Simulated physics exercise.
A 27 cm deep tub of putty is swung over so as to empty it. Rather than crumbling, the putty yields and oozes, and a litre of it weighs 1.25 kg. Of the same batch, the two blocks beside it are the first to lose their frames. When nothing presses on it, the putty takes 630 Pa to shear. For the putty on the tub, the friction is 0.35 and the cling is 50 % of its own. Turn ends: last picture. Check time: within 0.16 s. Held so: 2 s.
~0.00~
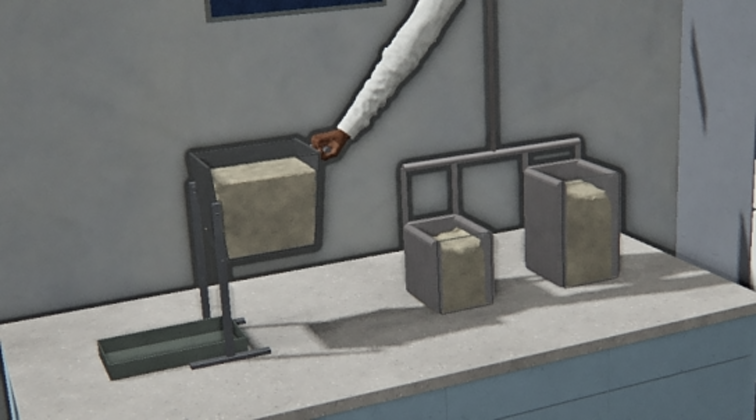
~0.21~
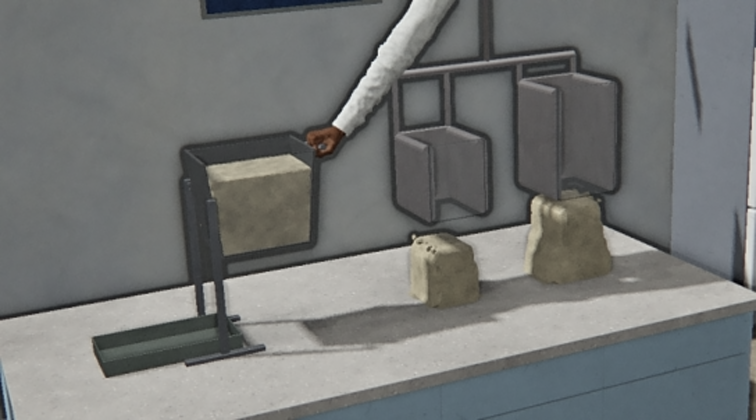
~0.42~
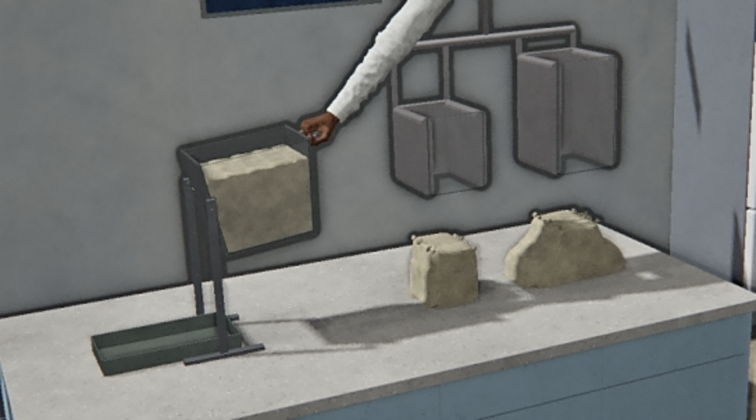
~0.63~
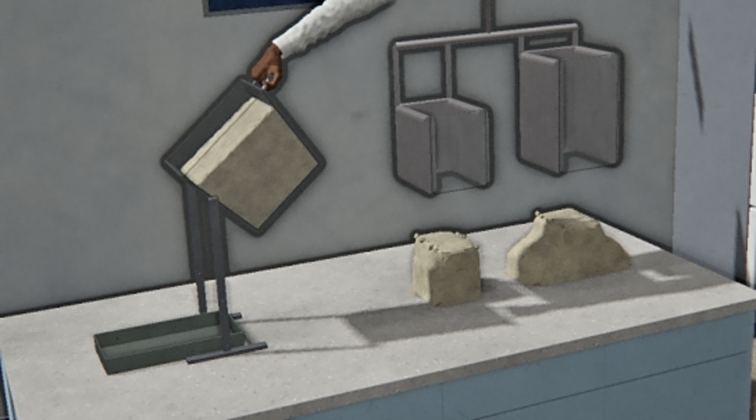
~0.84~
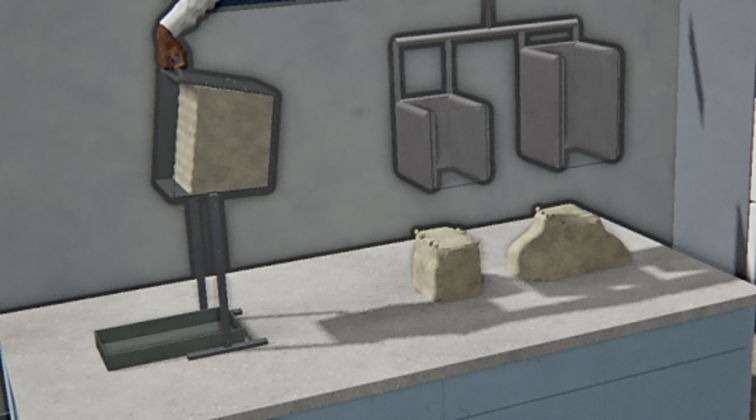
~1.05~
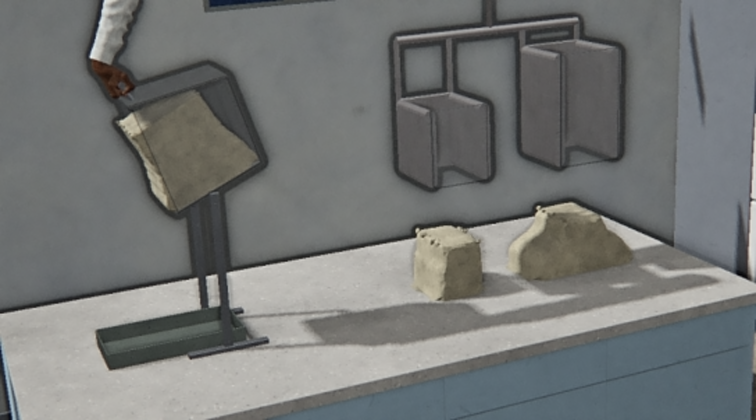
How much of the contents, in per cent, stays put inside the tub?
About 0 per cent.
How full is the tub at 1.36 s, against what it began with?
Roughly 10 per cent.
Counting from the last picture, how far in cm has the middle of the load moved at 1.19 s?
Something like 14 cm, give or take.
By 1.19 s, the tub is at 107 degrees and holds 45 %.
By 1.36 s, the tub is at 107 degrees and holds 10 %.
By 1.53 s, the tub is at 107 degrees and holds 0 %.
By 1.70 s, the tub is at 107 degrees and holds 0 %.
By 3.05 s, at the end, the tub is at 107 degrees and holds 0 %.
